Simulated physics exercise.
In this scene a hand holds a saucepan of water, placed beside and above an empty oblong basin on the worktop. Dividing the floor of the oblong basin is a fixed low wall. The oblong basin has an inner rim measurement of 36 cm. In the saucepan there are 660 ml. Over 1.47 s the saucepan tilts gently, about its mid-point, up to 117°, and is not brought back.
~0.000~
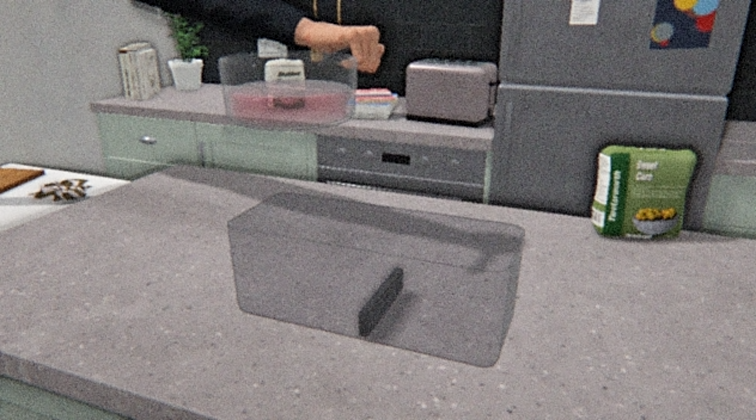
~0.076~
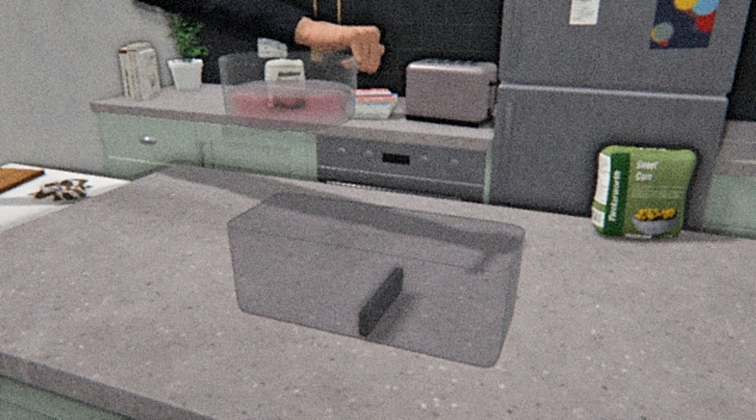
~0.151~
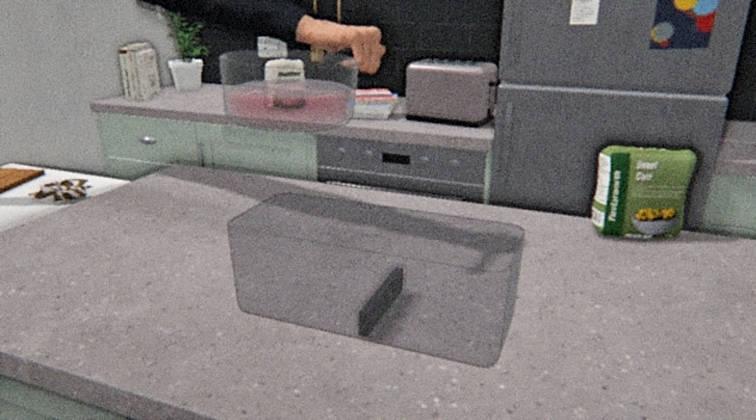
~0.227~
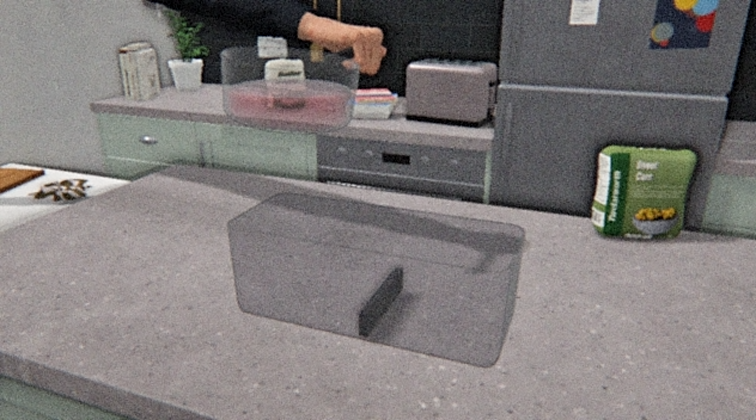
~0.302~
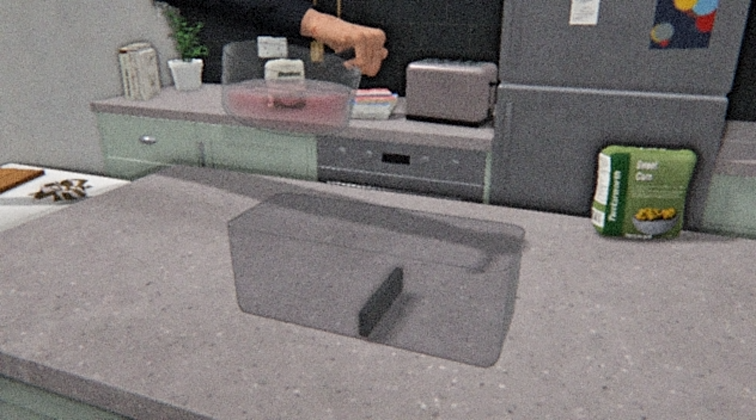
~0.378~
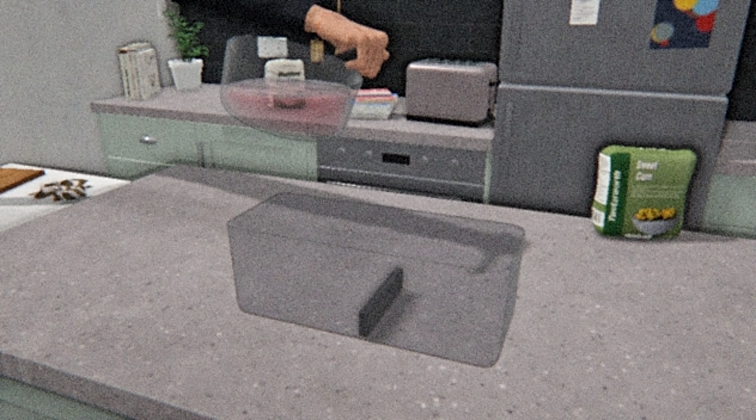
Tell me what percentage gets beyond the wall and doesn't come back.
Around 58 % gets beyond the wall and stays.
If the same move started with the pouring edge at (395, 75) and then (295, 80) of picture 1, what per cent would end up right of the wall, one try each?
It comes to 90 per cent, and then 10 per cent.
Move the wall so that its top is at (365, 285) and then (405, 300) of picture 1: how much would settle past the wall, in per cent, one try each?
One try each: Around 75 percent and then around 25 percent.
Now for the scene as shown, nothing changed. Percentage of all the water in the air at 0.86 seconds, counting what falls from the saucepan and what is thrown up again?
Some 32 per cent.
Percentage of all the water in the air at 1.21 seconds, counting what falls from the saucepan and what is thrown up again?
Near 8 per cent, I'd say.
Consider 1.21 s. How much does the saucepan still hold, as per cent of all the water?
5 %.
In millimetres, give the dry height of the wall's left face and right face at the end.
It's around 24 mm on the left side and around 16 mm on the right side.
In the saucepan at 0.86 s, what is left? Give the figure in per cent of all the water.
I'd put it near 50 percent.
By 0.86 s the tilt is 73° and 49 per cent is still to pour, 2 is left of the wall and 16 right of it.
By 1.21 s the tilt is 108° and 5 per cent is still to pour, 29 is left of the wall and 57 right of it.
By 1.57 s the tilt is 117° and 0 per cent is still to pour, 41 is left of the wall and 58 right of it.
By 1.97 s the tilt is 117° and 0 per cent is still to pour, 41 is left of the wall and 58 right of it.
At rest 41 per cent lies left of the wall, 58 right of it and 1 outside.
